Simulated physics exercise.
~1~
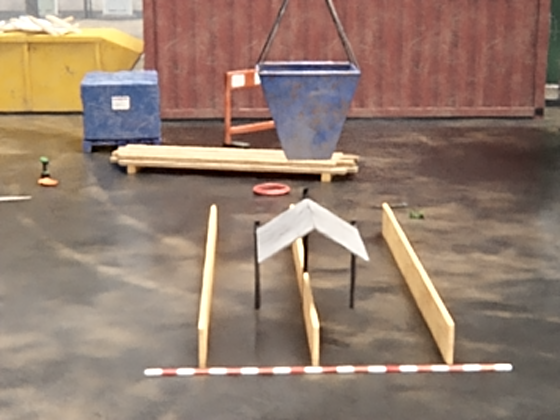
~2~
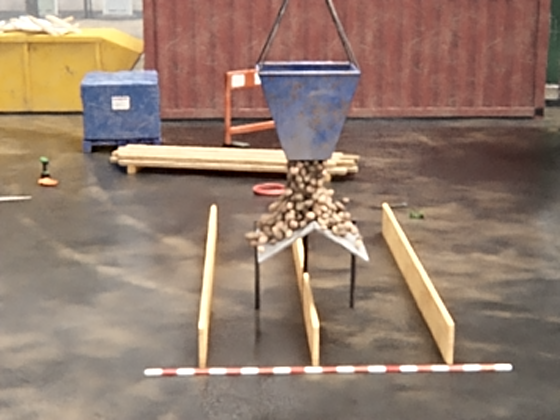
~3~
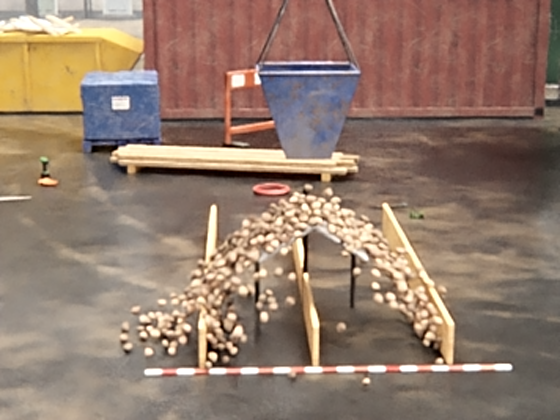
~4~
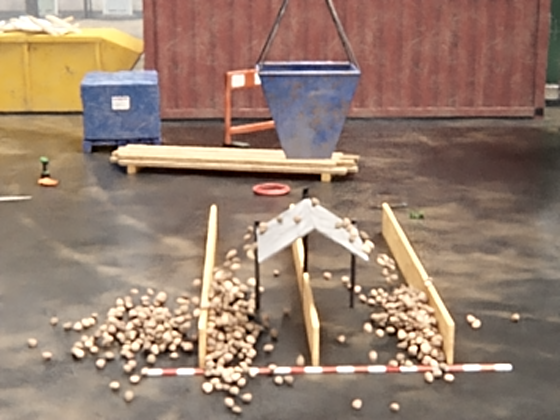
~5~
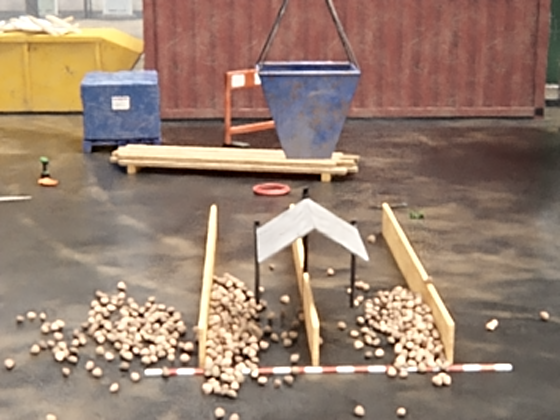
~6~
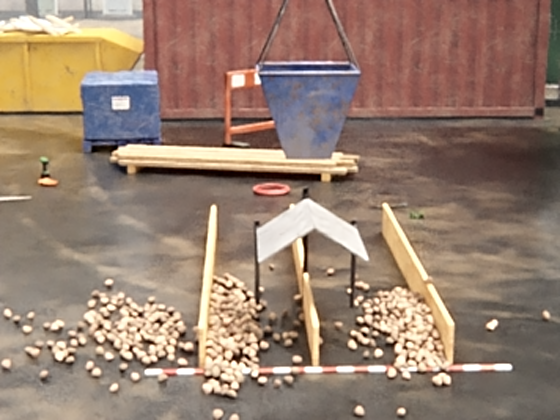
A blue hopper dropping round stones onto a peaked steel roof, the stones sliding off into two board-sided bays and spilling left.
